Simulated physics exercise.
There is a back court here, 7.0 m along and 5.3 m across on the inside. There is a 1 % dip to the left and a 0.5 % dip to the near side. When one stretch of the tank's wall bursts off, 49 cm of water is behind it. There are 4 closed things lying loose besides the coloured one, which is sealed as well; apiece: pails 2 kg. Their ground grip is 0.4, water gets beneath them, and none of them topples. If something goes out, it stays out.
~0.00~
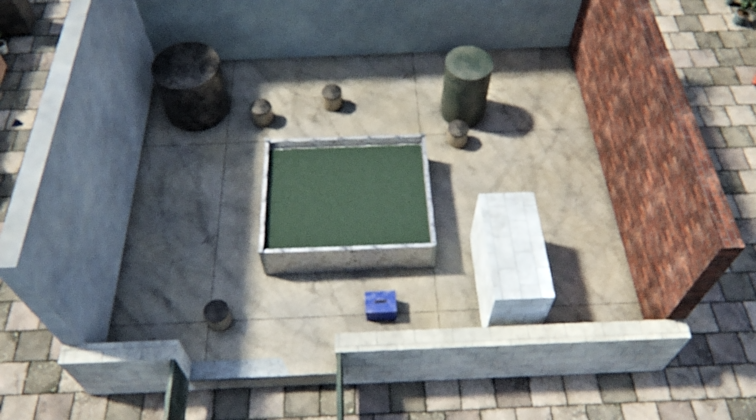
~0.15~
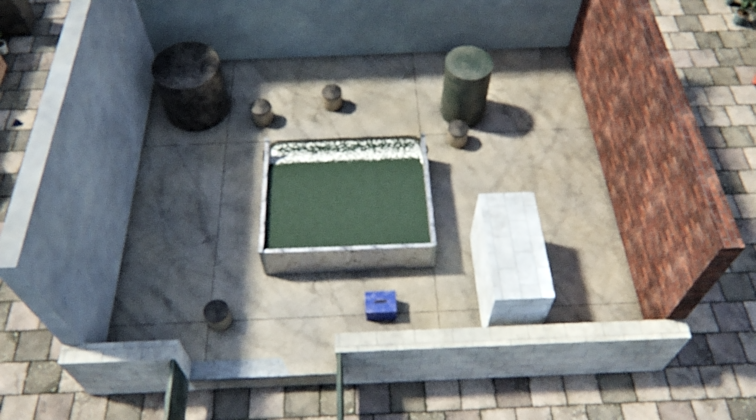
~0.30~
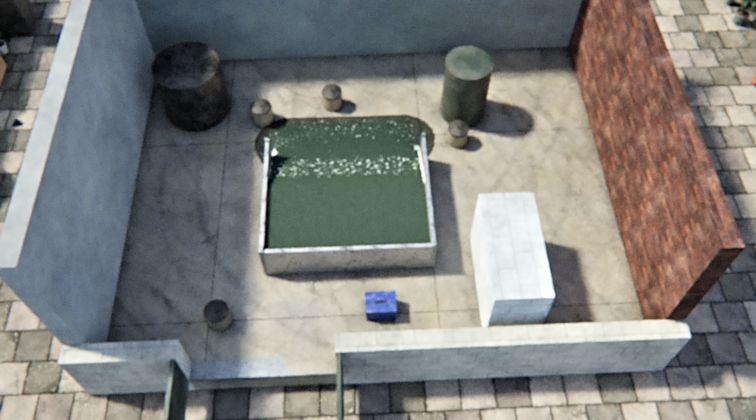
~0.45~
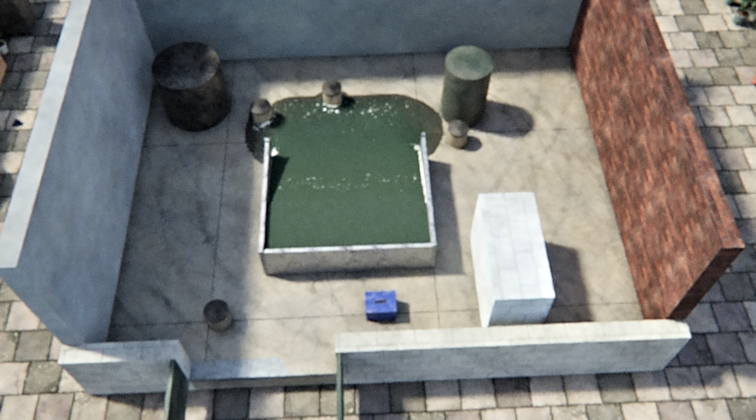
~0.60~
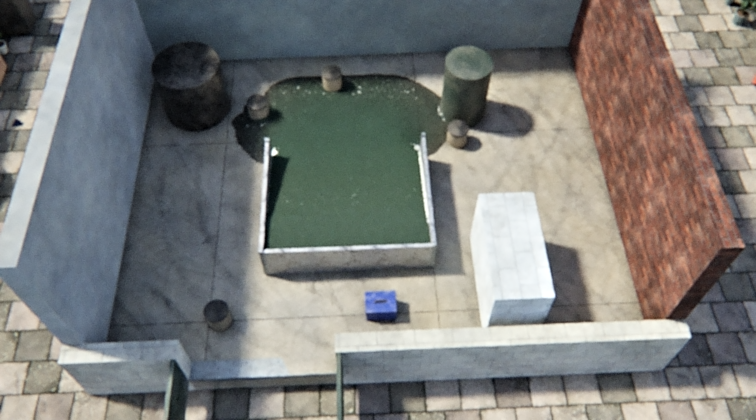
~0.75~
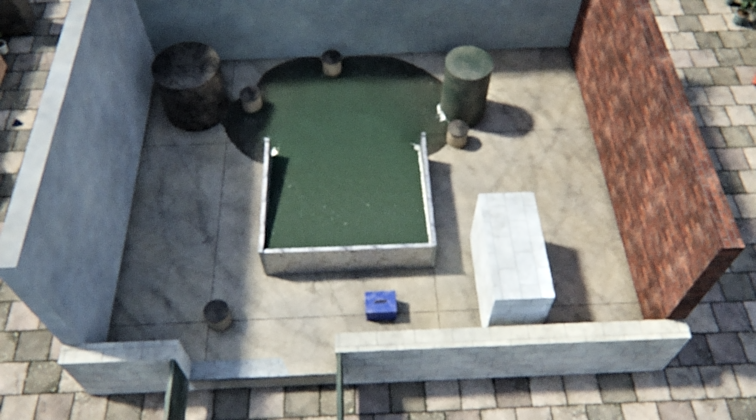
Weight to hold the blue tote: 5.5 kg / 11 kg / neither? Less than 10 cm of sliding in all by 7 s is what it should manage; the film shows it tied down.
Keeping it put takes just the lighter mass.
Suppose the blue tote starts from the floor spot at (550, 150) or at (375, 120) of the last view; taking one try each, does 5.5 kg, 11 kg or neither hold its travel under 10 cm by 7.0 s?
One by one: No mass suffices; no mass suffices.
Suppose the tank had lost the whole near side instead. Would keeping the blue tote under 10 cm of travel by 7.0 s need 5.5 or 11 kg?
Then, in short, both are too little.
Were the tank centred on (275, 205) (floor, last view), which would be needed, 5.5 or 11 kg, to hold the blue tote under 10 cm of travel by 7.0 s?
Lab note - in that case: Lighter mass suffices.
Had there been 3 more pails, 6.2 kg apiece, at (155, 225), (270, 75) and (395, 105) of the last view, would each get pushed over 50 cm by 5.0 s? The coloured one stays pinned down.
Going through them in that order, the answers are too far, too far and too far.
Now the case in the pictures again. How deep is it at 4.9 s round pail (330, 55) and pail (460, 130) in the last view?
19 and 2 cm.
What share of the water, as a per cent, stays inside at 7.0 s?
About 98 in a hundred parts of the water.
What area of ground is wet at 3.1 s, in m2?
About 19 m2.
After 1.4 s the blue tote would be 0 cm from its start with 5.5 kg and 0 cm from its start with 11 kg; 0 cm of water round it then.
After 3.1 s the blue tote would be 0 cm from its start with 5.5 kg and 0 cm from its start with 11 kg; 0 cm of water round it then.
After 4.9 s the blue tote would be 0 cm from its start with 5.5 kg and 0 cm from its start with 11 kg; 0 cm of water round it then.
After 7.0 s the blue tote would be 0 cm from its start with 5.5 kg and 0 cm from its start with 11 kg; 0 cm of water round it then.
